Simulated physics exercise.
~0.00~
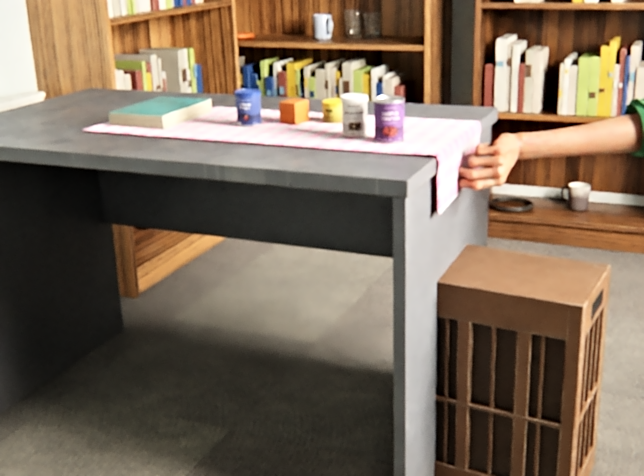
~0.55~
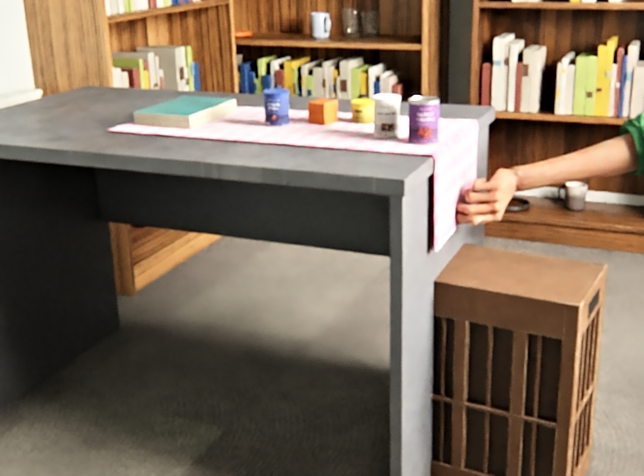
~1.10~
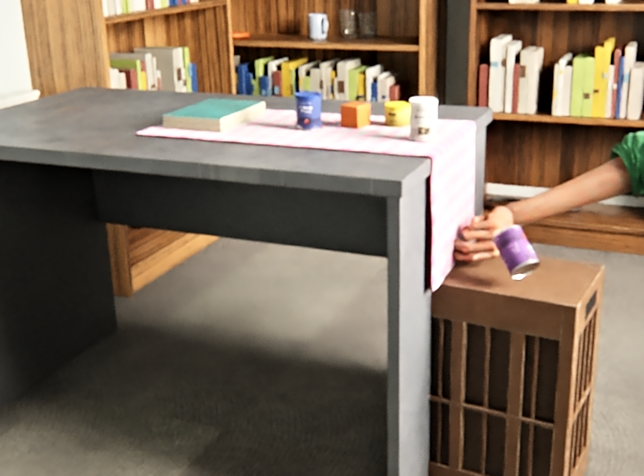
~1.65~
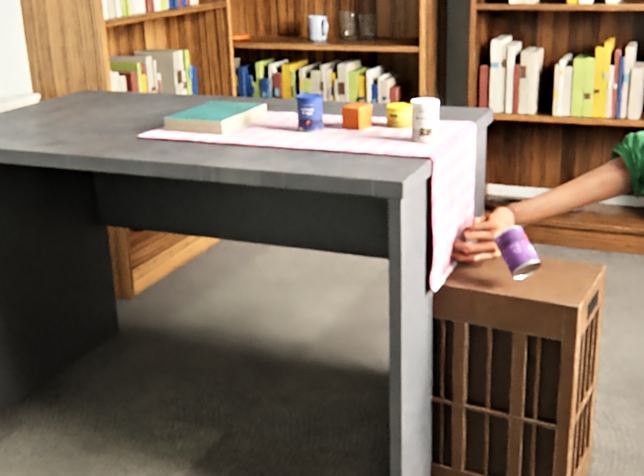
At a grey desk, a hand pulls a pink scarf down until one purple can topples off.
